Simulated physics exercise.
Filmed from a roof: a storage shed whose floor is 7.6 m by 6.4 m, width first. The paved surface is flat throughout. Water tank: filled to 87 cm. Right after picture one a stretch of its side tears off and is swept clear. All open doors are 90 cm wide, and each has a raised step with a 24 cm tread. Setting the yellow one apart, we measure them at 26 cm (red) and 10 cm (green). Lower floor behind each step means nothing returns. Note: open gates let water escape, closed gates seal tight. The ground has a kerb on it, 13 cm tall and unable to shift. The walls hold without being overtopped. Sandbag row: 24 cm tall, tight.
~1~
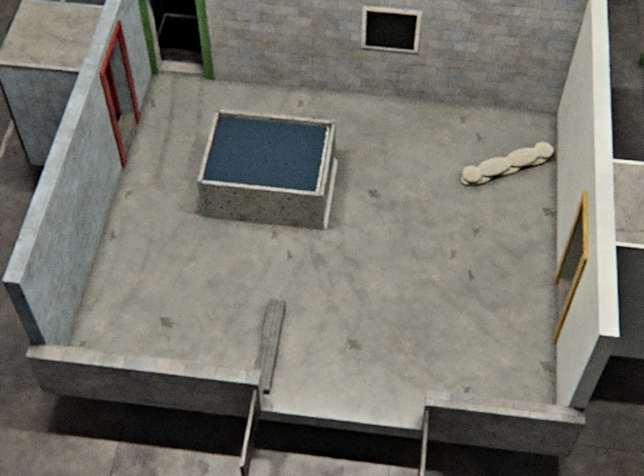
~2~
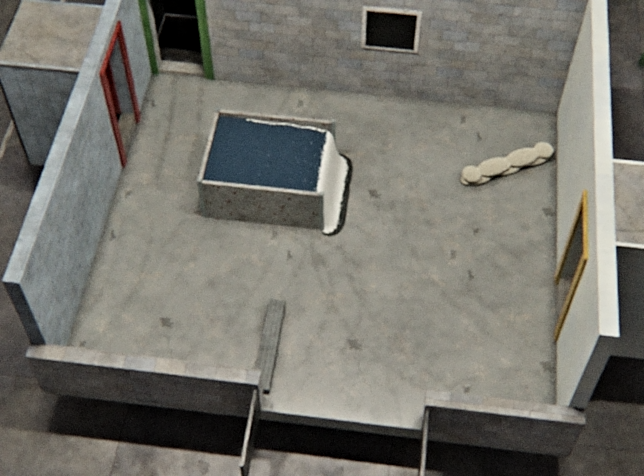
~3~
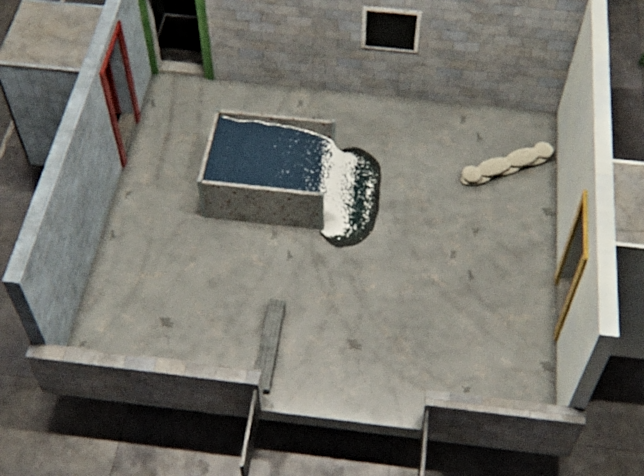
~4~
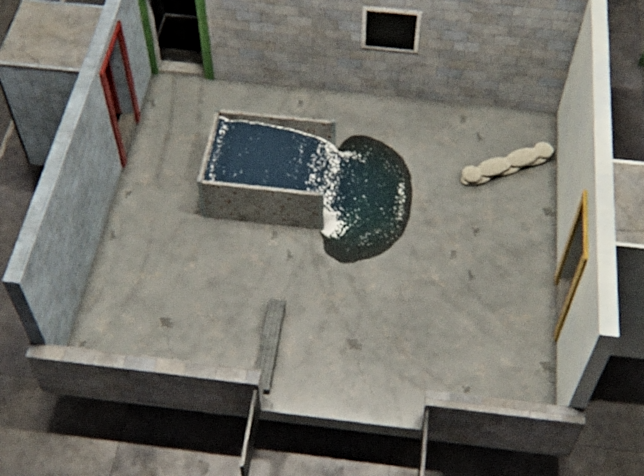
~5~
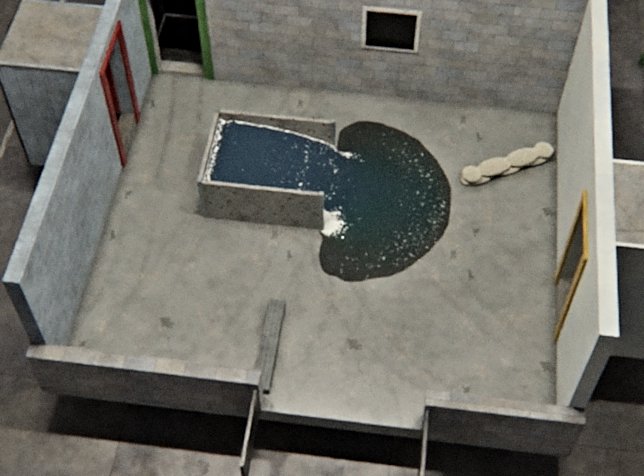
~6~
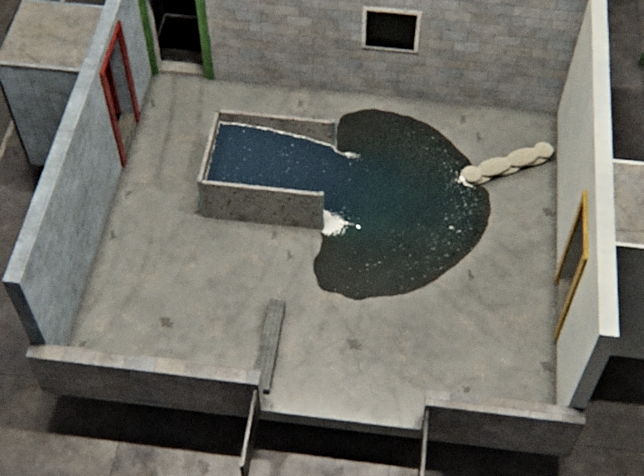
Water pours from the open right side of a tank and spreads across the grey floor to a pale, lumpy row.
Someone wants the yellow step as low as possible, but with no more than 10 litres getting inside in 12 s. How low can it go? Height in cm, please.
No lower than roughly 21 cm.
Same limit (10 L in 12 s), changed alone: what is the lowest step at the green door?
Green: 8.0 cm.
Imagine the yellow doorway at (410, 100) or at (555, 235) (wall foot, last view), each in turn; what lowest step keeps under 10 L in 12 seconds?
9.5 and 35 cm.
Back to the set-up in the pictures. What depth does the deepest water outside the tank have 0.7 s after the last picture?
About 40 cm at most.
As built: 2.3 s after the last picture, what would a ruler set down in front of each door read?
In cm: Red 0, yellow 19, green 0.
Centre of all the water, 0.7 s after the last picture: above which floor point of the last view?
The water is centred near (362, 197).
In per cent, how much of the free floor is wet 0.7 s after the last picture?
35 %.
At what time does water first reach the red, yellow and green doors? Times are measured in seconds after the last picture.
Red door 6.0 seconds, yellow door 0.6 seconds, green door 5.0 seconds.
Then, 0.7 s after the last picture water covers 35 % of the floor, deepest (40 cm) near (556, 218); 12 cm at the yellow door, 0 litres in over its 23 cm step.
Then, 2.3 s after the last picture water covers 45 % of the floor, deepest (38 cm) near (555, 420); 19 cm at the yellow door, 3 litres in over its 23 cm step.
Then, 11.3 s after the last picture water covers 90 % of the floor, deepest (8 cm) near (60, 371); 6 cm at the yellow door, 4 litres in over its 23 cm step.
At the yellow door as built, the water peaked near 27 cm, 1.5 s after the last picture.
Run again over the same 12 s with other heights there, 24 litres in over 17.5 cm, 2 litres over 24 cm. The limit of 10 litres is kept from about 21 cm up.
